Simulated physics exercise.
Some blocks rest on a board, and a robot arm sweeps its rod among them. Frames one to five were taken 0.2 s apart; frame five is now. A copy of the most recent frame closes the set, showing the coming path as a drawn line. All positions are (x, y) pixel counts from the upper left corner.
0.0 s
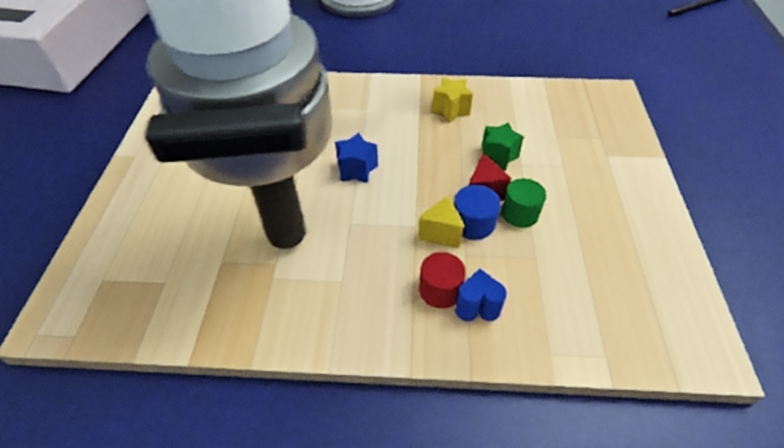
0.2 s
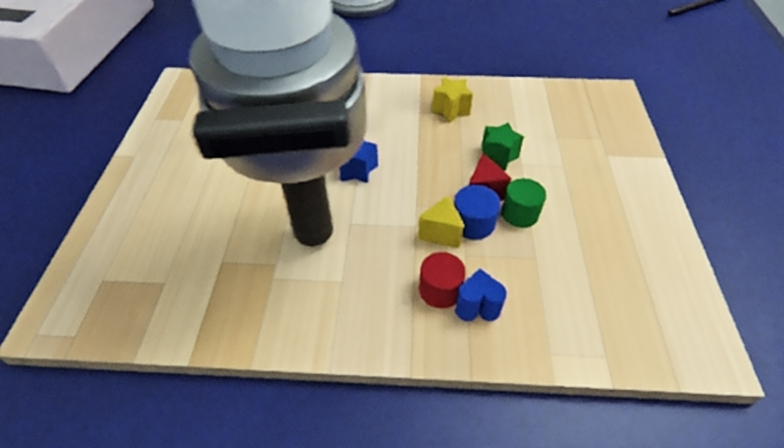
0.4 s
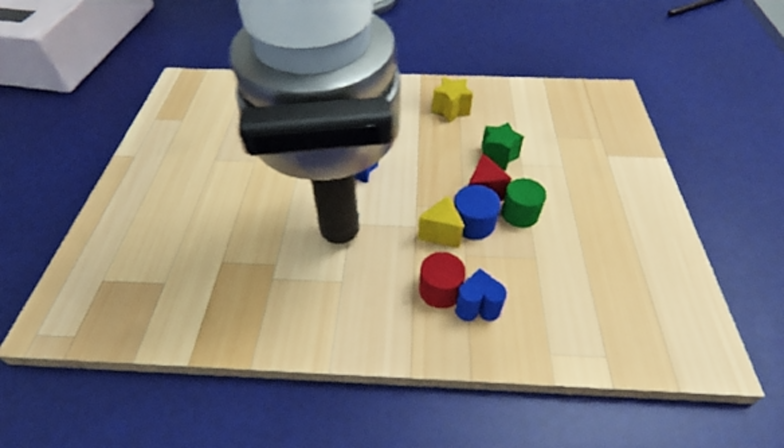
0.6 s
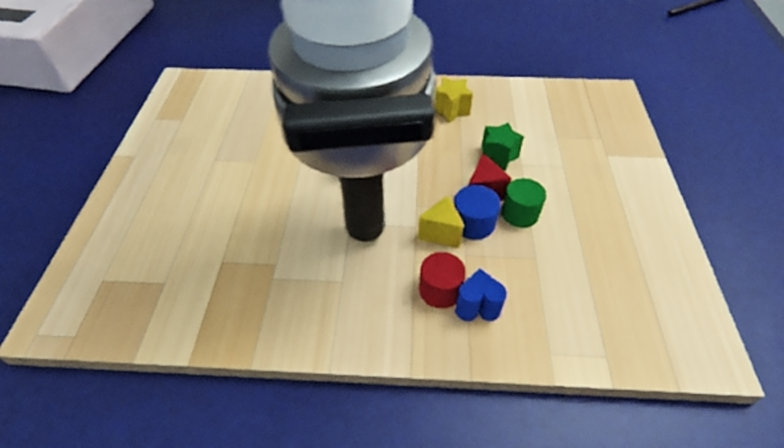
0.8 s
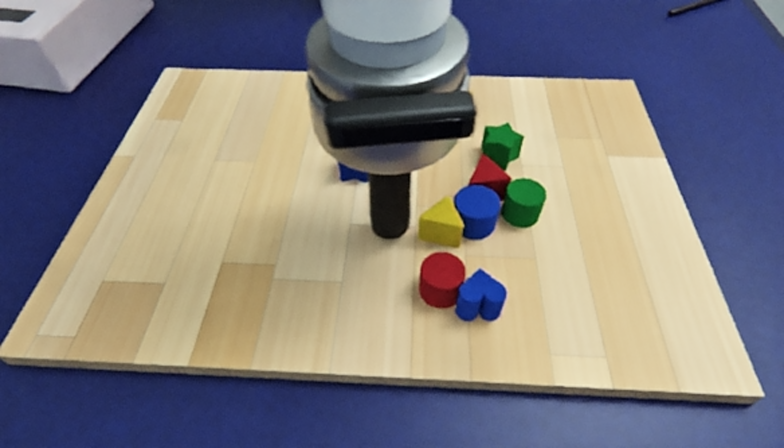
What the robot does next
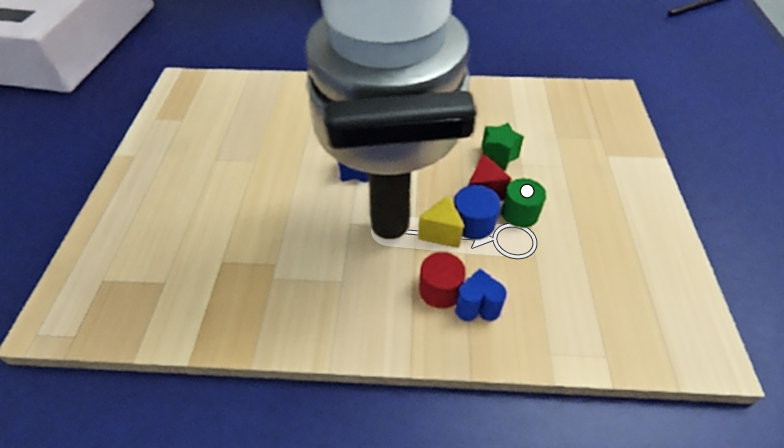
To begin with, a robot arm holds its dark rod upright on the left part of a wooden board, with colourful blocks sitting mostly to its right. The arm then slides steadily rightward, passing in front of the blue star, and ends just left of the yellow triangle while the blocks stay still.
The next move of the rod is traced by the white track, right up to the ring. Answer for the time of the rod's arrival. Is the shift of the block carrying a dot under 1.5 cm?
That would be a no.
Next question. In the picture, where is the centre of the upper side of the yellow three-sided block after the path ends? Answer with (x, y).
That would be at about pixel (531, 248).
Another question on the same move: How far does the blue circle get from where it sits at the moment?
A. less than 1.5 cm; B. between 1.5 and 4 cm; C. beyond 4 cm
Choice C: Beyond 4 cm.
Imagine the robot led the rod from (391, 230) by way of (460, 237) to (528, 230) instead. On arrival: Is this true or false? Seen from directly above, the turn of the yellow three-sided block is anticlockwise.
False - the claim does not hold.
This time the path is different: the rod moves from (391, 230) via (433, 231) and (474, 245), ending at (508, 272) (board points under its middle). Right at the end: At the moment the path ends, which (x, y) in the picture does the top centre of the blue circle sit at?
The blue circle ends near (505, 199).
The line goes straight from (391, 230) to (515, 241); the dot is on the green circle.
What follows on the original path. One third of the way, rod at (433, 229); yellow three-sided block at (468, 223), turned 25° anticlockwise; blue circle at (486, 198).
Two thirds of the way, rod at (475, 232); yellow three-sided block at (506, 237); blue circle at (508, 194); green circle at (546, 184).
At the end, rod at (517, 235); yellow three-sided block at (531, 248), turned 35° clockwise; blue circle at (529, 188); red three-sided block unmoved; green circle at (562, 173).
